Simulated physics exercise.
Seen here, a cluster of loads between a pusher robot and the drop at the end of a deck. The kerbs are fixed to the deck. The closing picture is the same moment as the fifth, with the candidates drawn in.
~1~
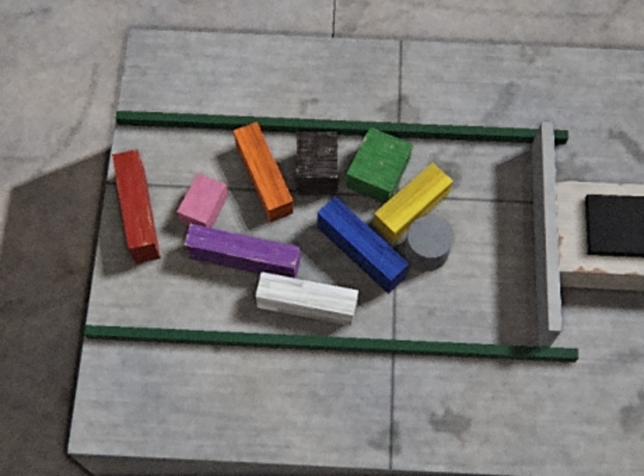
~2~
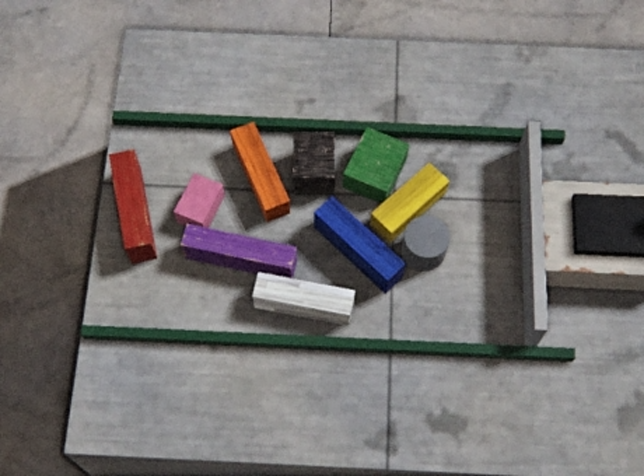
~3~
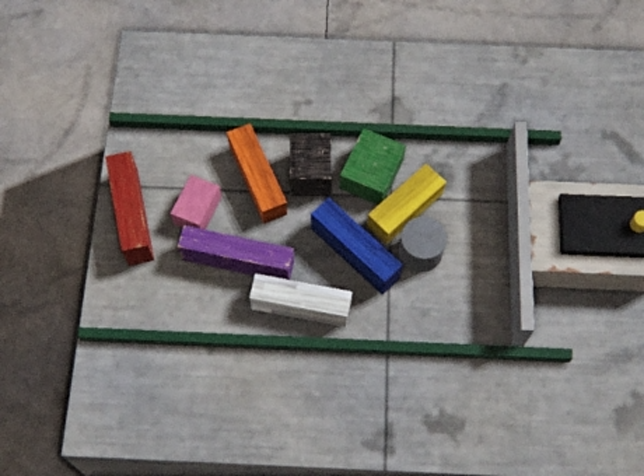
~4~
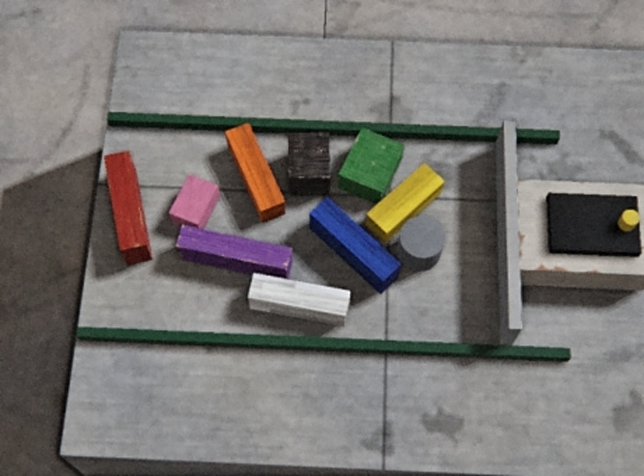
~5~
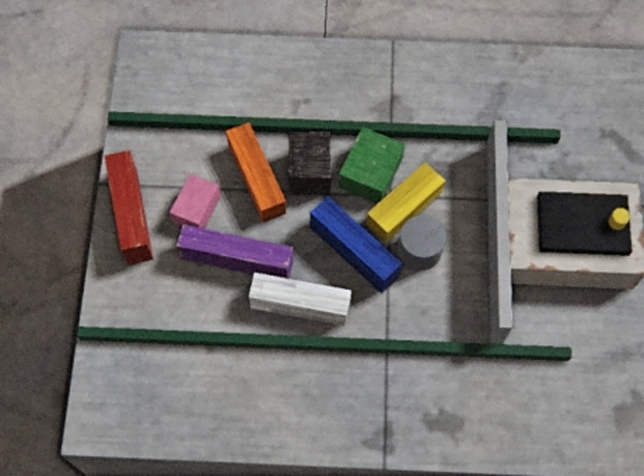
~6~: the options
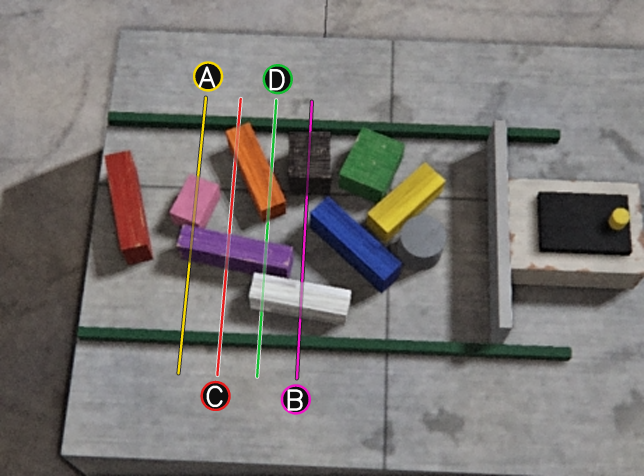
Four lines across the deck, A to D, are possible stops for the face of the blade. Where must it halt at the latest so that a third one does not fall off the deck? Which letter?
It should halt at C.
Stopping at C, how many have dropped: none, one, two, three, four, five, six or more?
In all, one.
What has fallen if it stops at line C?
The red bar.
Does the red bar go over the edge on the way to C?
By then, yes.
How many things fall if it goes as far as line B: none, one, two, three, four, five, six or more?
By then, none.
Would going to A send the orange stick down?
Yes.
On the marked copy, A at (193, 228); B at (305, 232); C at (230, 229); D at (267, 231).
Following C. Soon after the start, robot (479, 218); green crate (350, 162); black crate (294, 162).
Later, robot (378, 214); pink crate (167, 206); orange stick (189, 173).
In the end, robot (305, 211); red bar over the edge; pink crate (113, 204); one fallen.
As for the rest, A drops three; B is within the limit but short; D is within the limit but short.
